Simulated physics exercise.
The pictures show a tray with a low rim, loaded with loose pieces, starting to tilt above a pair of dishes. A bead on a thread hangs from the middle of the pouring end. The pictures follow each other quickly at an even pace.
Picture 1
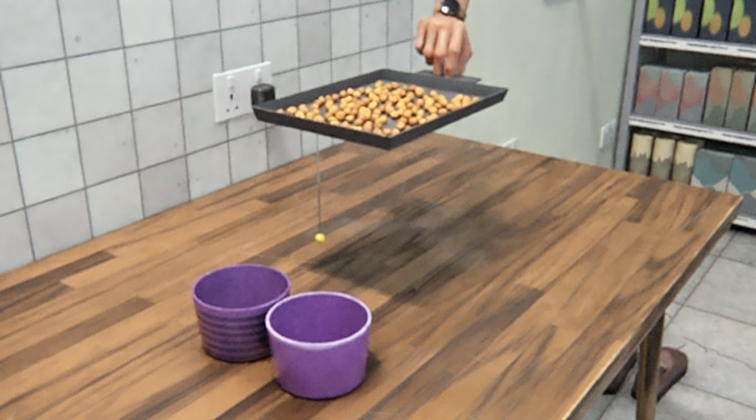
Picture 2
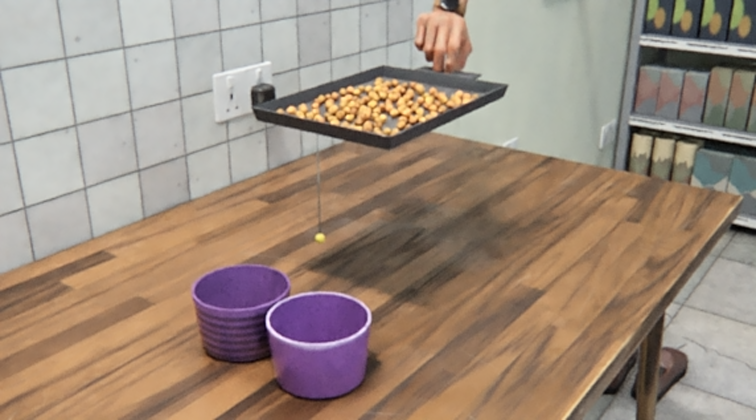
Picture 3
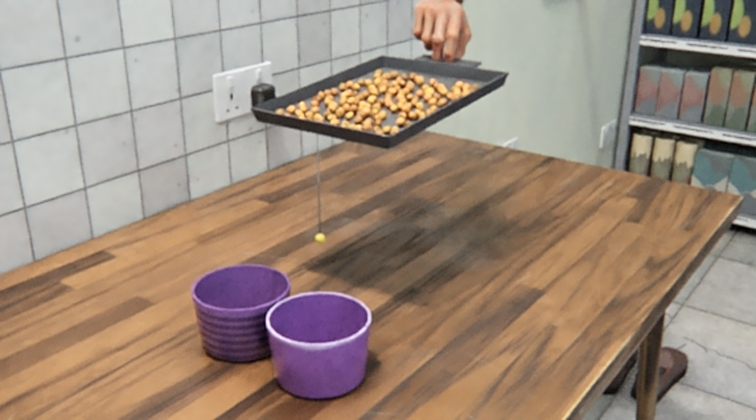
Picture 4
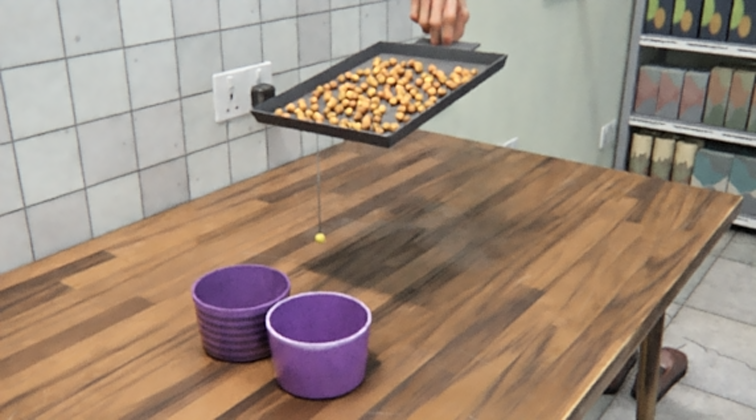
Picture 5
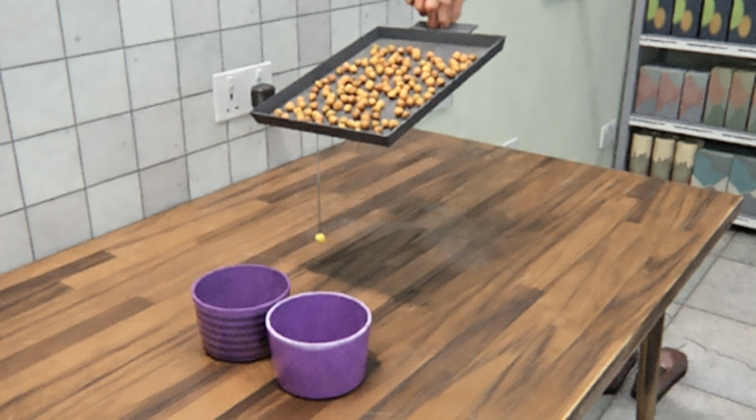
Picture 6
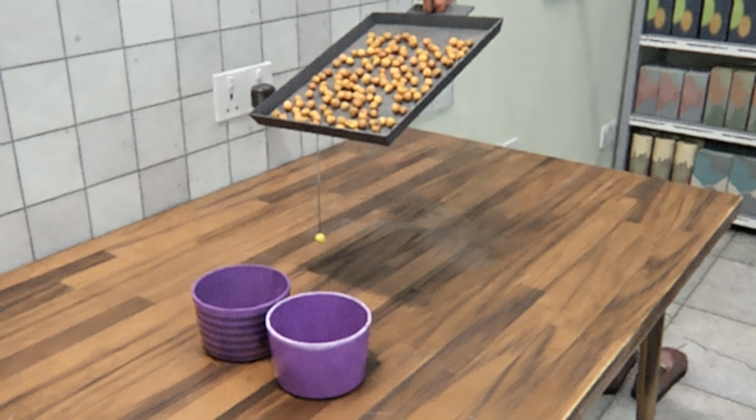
We see a hand holding a dark, low-rimmed tray of roasted chickpeas above a wooden table with two purple dishes and a small yellow bead hanging on a thread; the hand then raises the tray's far end, steepening its slant.
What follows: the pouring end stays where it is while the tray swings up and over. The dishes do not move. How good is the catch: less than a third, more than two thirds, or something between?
The two hold less than a third of the load.
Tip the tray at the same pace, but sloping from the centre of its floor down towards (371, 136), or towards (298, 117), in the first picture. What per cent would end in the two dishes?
The first gives 10 %, the second 0 %.
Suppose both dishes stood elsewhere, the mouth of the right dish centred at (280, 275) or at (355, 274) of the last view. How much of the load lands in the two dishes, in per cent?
The first gives 70 %, the second 50 %.
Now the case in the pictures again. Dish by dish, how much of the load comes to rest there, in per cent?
About: Left dish 20, right dish 0 per cent.
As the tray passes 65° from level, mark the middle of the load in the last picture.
At about (314, 106).
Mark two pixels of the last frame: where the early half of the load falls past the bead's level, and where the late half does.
At about (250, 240), then at (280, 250).
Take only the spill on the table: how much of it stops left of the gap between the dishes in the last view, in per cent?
Near 60 %.
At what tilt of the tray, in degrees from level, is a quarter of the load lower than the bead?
Near 110 degrees.
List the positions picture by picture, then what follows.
The first picture shows corners of the pouring end near (257, 106) and (389, 135), level; middle of the load near (382, 109), roasted chickpeas; left dish near (208, 328); right dish near (285, 363); bead on its thread near (320, 239).
The second picture shows corners of the pouring end near (257, 107) and (389, 135), level; middle of the load near (381, 108).
The third picture shows corners of the pouring end near (256, 108) and (388, 134), tipped barely, lowest at the left corner; middle of the load near (381, 103).
The fourth picture shows corners of the pouring end near (255, 109) and (387, 133), tipped a little, lowest at the left corner; middle of the load near (380, 95).
The fifth picture shows corners of the pouring end near (255, 110) and (386, 133), tipped clearly, lowest at the left corner; middle of the load near (379, 88).
The sixth picture shows corners of the pouring end near (254, 112) and (385, 132), tipped clearly, lowest at the left corner; middle of the load near (376, 82); left dish near (208, 328); right dish near (285, 363).
Shortly afterwards, tray tipped steeply; all but a few on the tray; only a few in the air.
Next, tray tipped past a quarter turn; near two thirds on the tray; only a few in the left dish; a little outside both; near a quarter in the air.
Some moments later, tray tipped past a quarter turn; only a few in the right dish; a little in the left dish; the bulk outside both.
In the end, tray tipped past a quarter turn; only a few in the right dish; a little in the left dish; the bulk outside both.
